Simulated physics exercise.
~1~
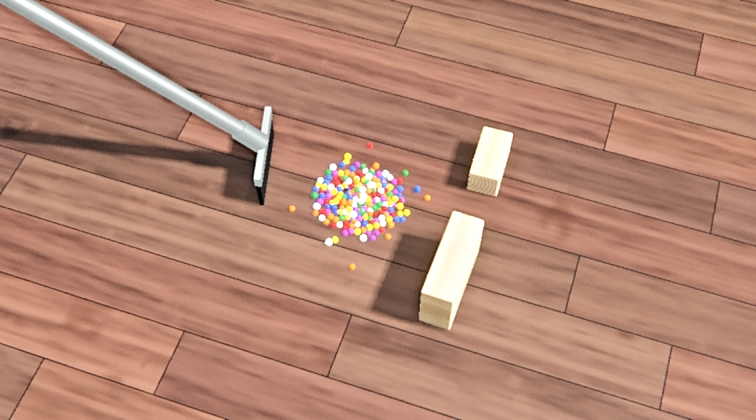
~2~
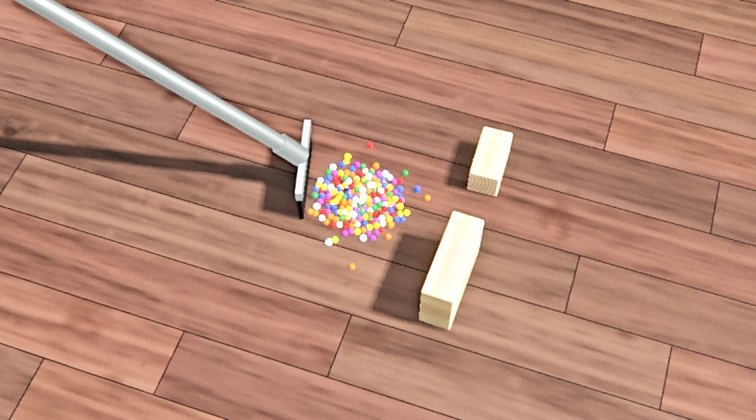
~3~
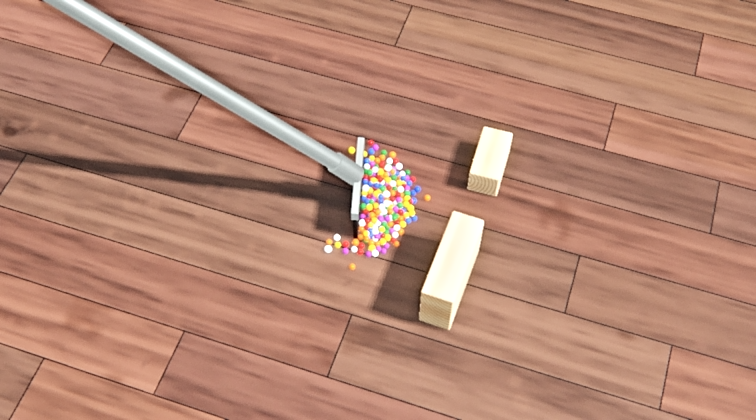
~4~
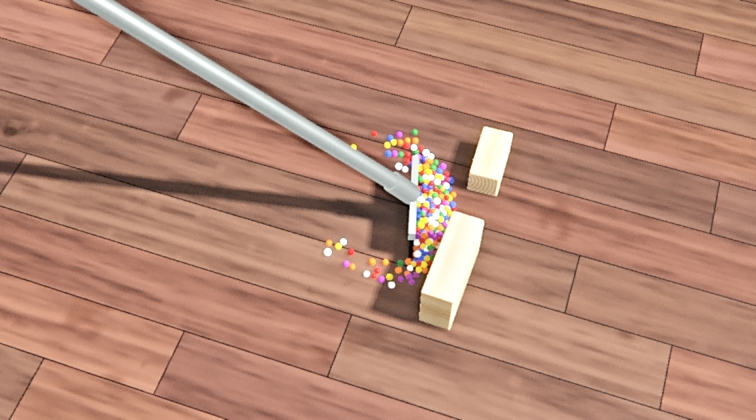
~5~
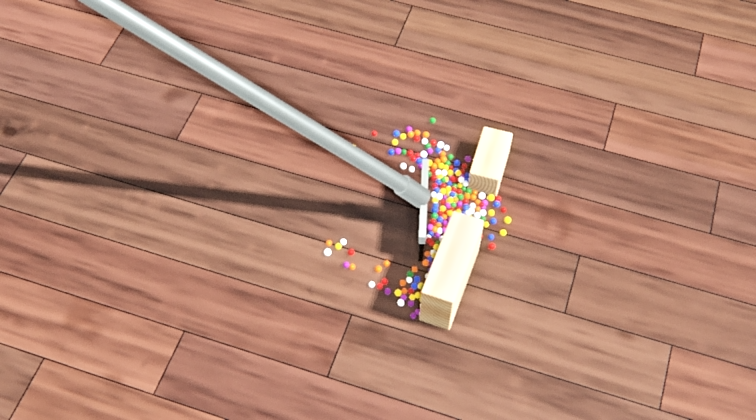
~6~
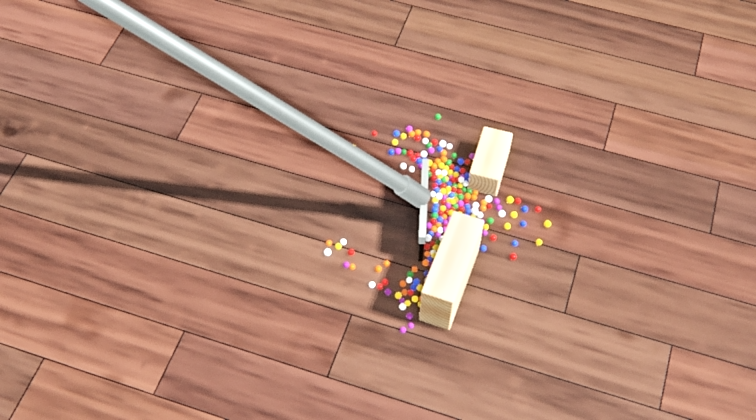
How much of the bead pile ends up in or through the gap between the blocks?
Only a modest share of the beads gets into or through the gap. Most of them stay held up in front of the two blocks.
A squeegee pushes colourful beads right against two wooden blocks, and some spill through the gap.
